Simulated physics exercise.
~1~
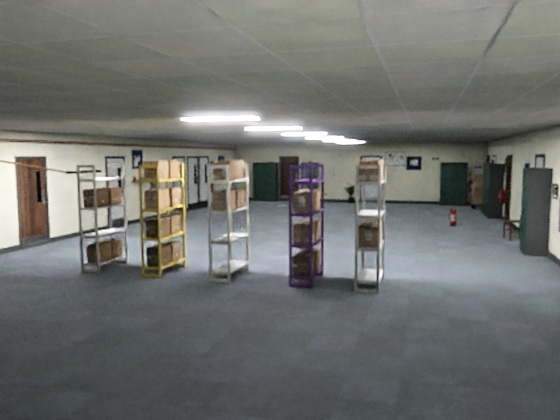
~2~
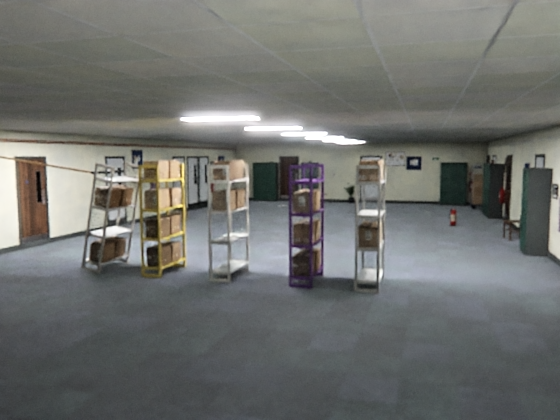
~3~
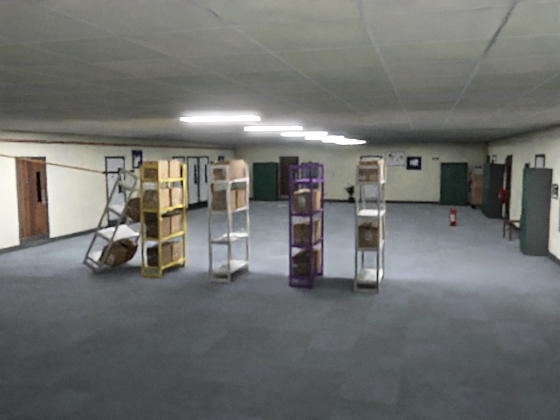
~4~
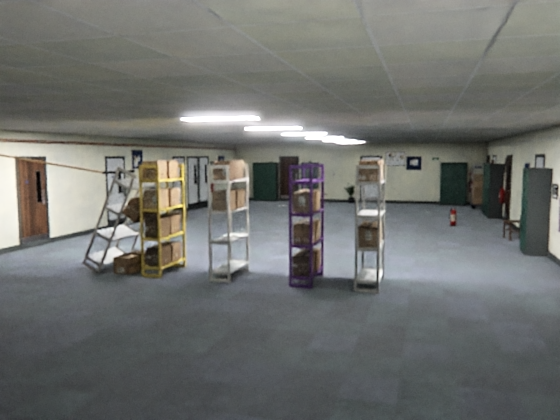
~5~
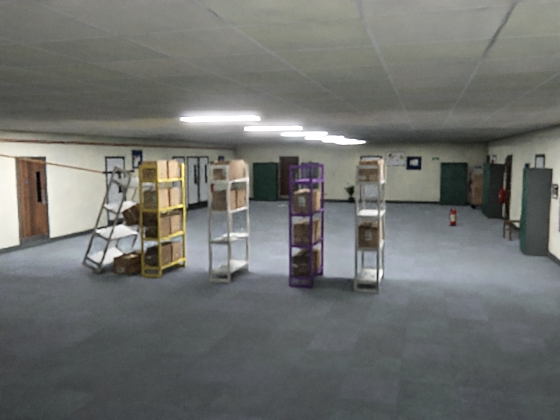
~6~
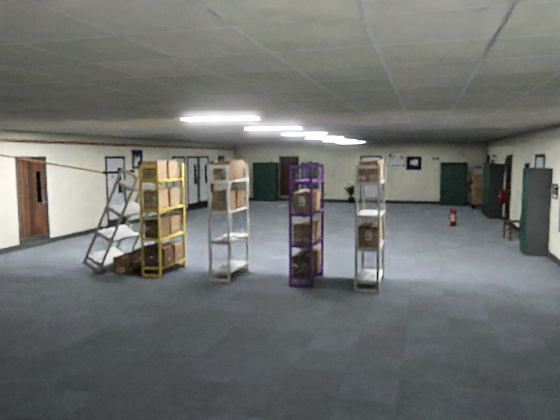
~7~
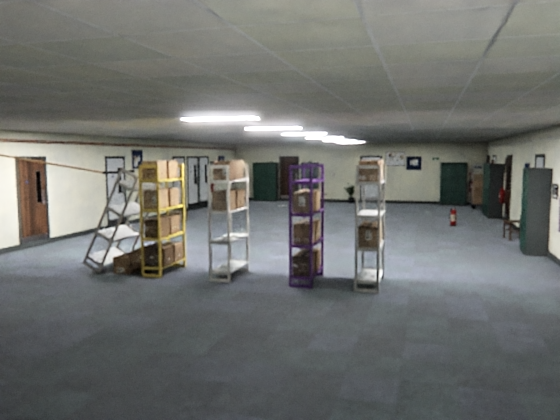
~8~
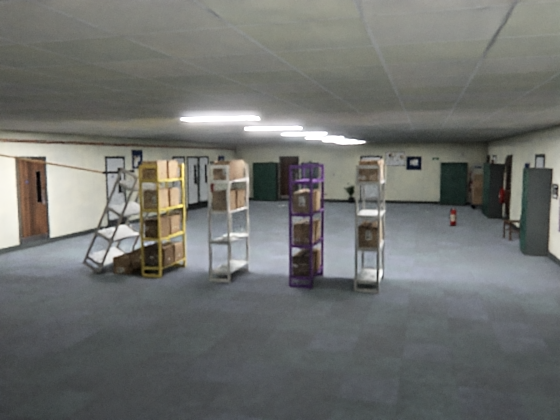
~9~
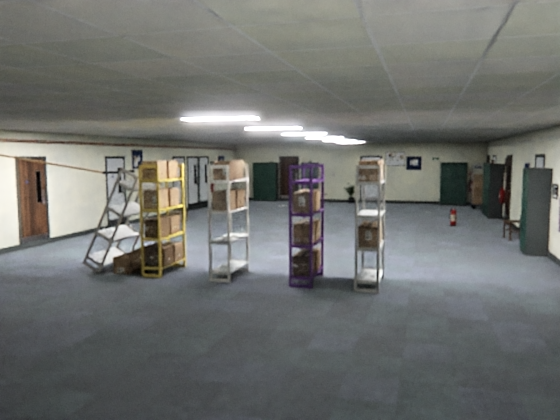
At the start, five tall shelving racks loaded with cartons stand in a row across a wide carpeted room, one of them yellow and another purple. A thin pole reaches in from the left toward the first rack, which tips to the right as the pole advances. The rack leans further until it rests against the yellow one, and its cartons slide off the shelves toward the floor. The pole stops, and the leaning rack shifts only slightly before settling. At the end, it stays propped at a slant, while the other four remain standing upright.
